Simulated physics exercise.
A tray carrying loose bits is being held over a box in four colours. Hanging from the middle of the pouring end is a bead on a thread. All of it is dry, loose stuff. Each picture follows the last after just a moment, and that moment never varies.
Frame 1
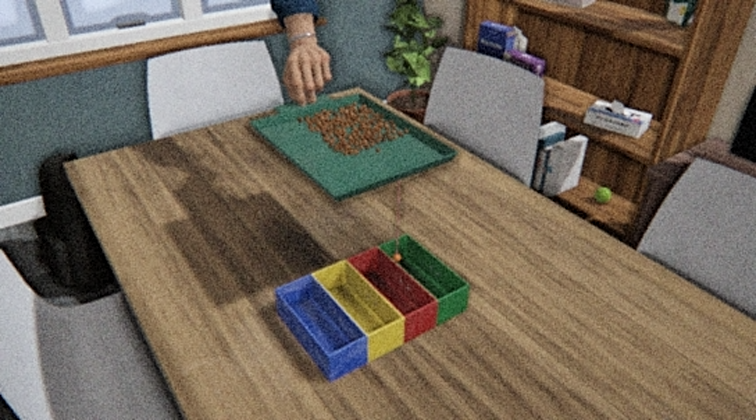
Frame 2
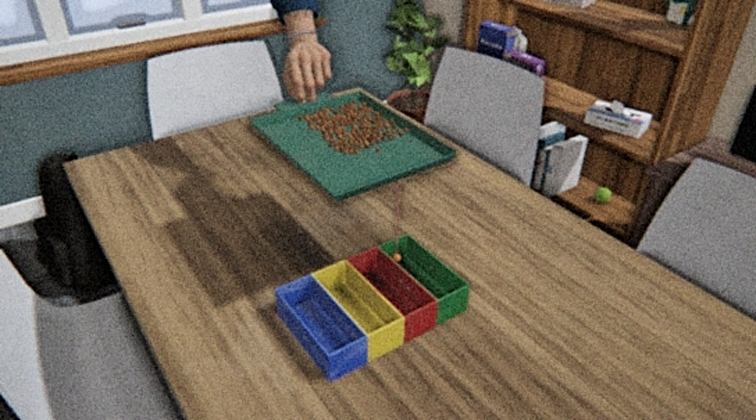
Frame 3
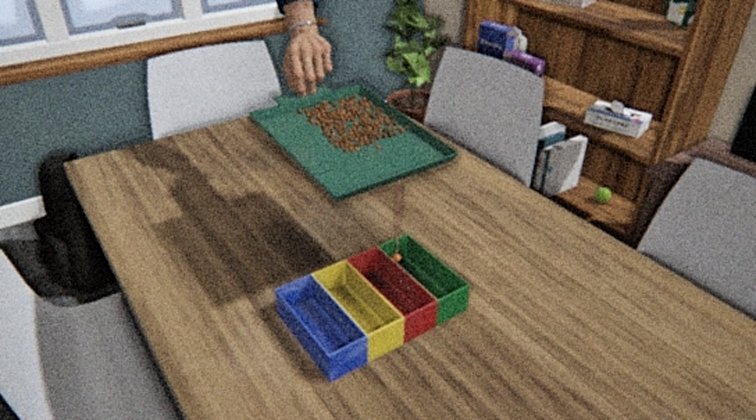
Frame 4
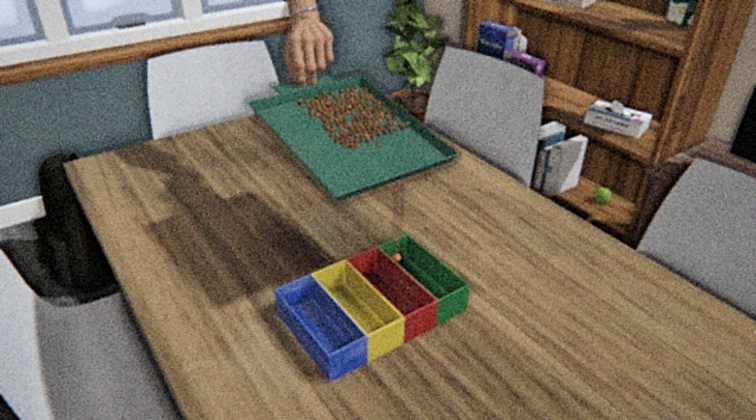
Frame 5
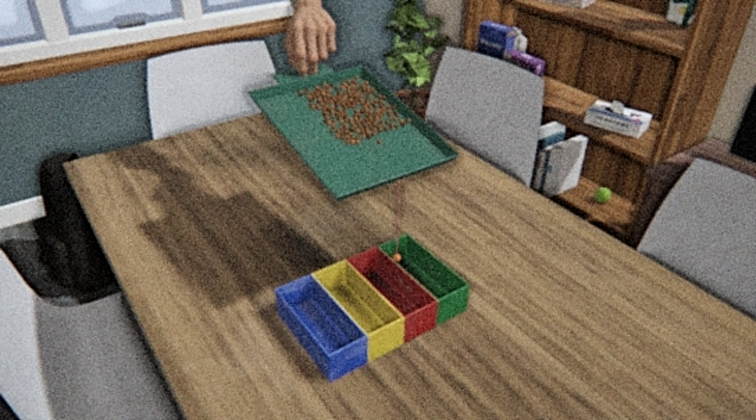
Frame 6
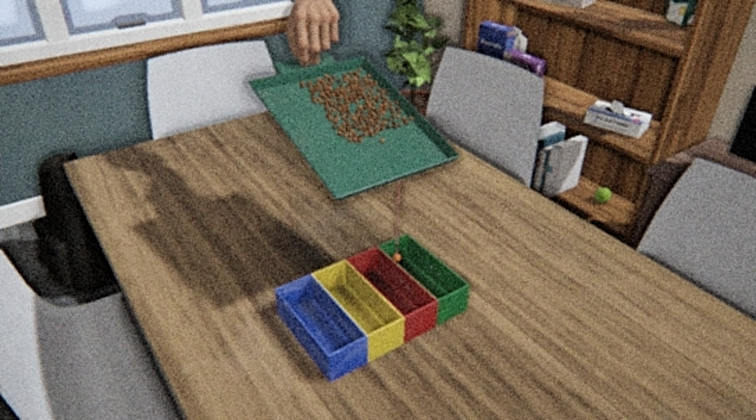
A green tray spread with small brown cereal balls sits beneath a hand at the far end of a wooden table, seen from above in a room with pale chairs and a bookshelf. Nearer, an open box has blue, yellow, red and green compartments from left to right. The hand gradually raises the tray's far edge, tilting it toward the box, while the camera stays still.
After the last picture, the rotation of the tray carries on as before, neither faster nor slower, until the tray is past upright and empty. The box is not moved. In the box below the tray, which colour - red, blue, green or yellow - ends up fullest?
The fullest is green.
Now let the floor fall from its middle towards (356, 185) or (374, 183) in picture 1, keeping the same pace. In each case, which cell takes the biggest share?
First the cell in yellow, then the yellow one.
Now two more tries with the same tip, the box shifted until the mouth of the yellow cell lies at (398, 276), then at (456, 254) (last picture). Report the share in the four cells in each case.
About 90% and about 70%.
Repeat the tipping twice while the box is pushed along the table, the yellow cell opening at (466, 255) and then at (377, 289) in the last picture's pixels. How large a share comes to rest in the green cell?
About 0 per cent, then about 40 per cent.
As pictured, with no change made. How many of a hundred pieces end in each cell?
Blue cell 0 %, yellow cell 10 %, red cell 20 %, green cell 40 %.
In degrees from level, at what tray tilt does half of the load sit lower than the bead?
It is at around 65 degrees by then.
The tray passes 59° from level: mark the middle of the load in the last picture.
Roughly (434, 213).
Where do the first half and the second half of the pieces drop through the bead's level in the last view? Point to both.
It goes through near (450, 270) first, then near (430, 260).
Soon after the last picture, tray tipped steeply; about half on the tray; about a quarter in the green cell; a small part in the red cell; a stray few in the yellow cell; about a quarter falling or outside the box.
A little later, tray tipped right over; about a third in the green cell; about a quarter in the red cell; a stray few in the yellow cell; about half falling or outside the box.
Later still, tray tipped past a quarter turn; about a third in the green cell; about a quarter in the red cell; a small part in the yellow cell; about a third falling or outside the box.
At rest, tray tipped past a quarter turn; about a third in the green cell; about a quarter in the red cell; a small part in the yellow cell; none in the blue cell; about a third outside the box.
